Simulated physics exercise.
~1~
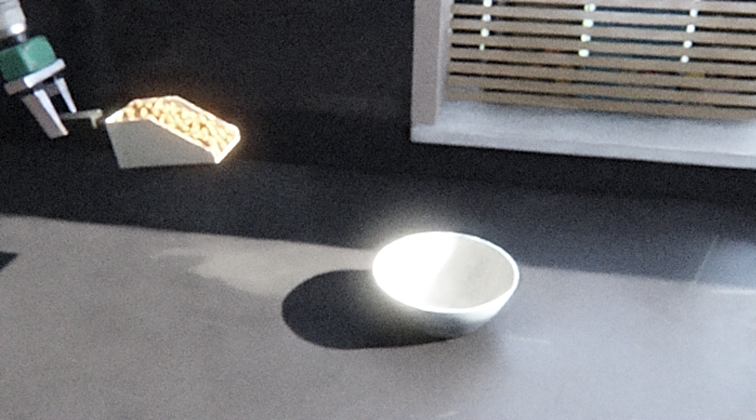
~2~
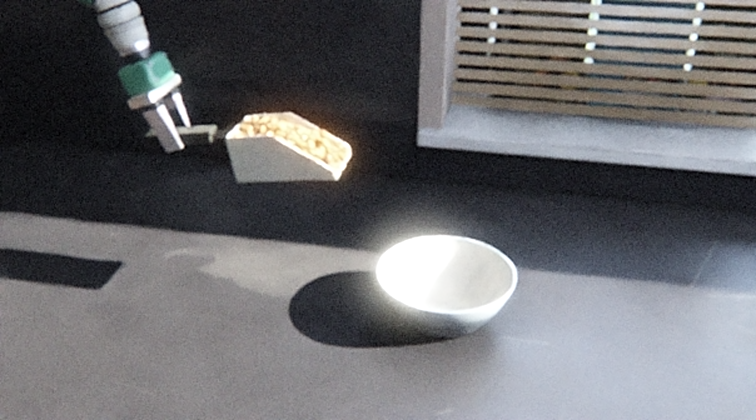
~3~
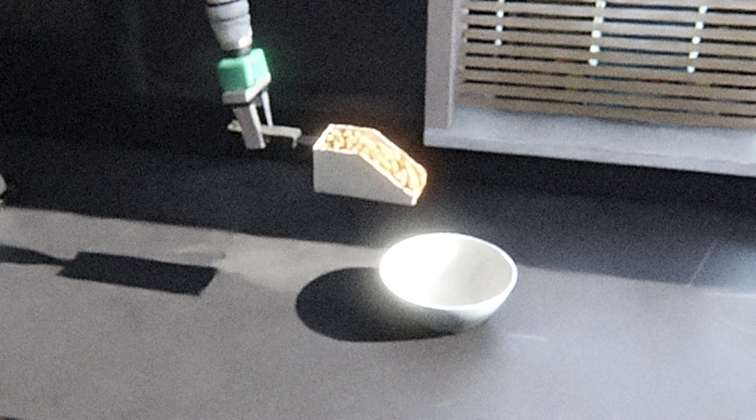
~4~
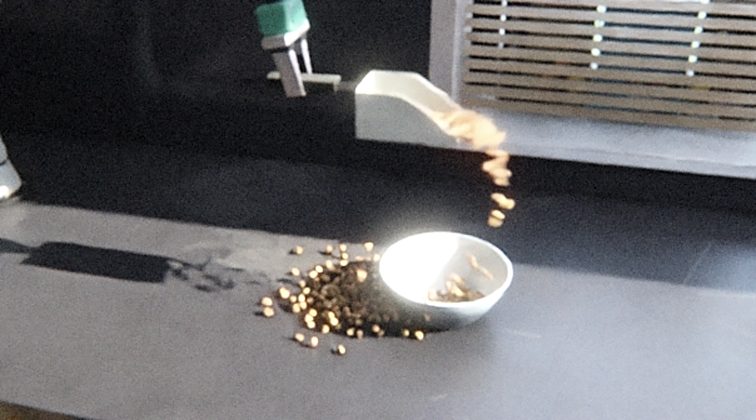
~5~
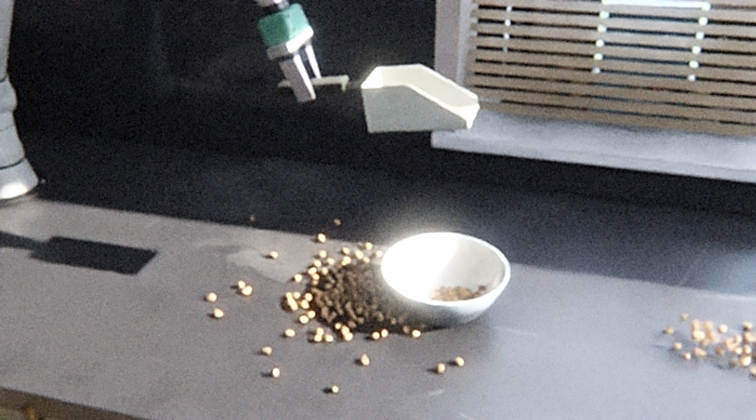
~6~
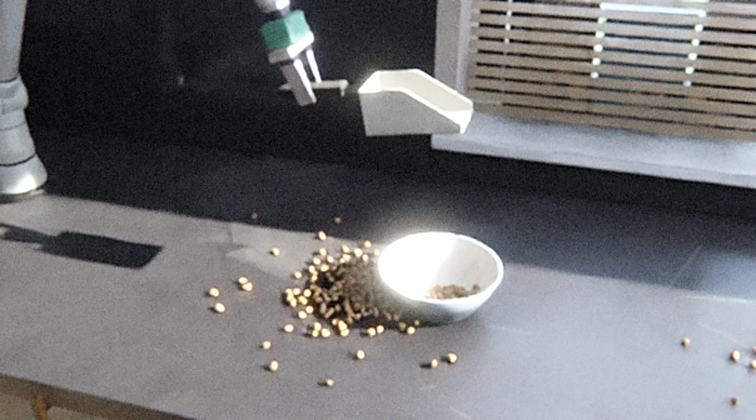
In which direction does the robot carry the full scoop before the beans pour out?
The robot carries the scoop to the right, toward the bowl.
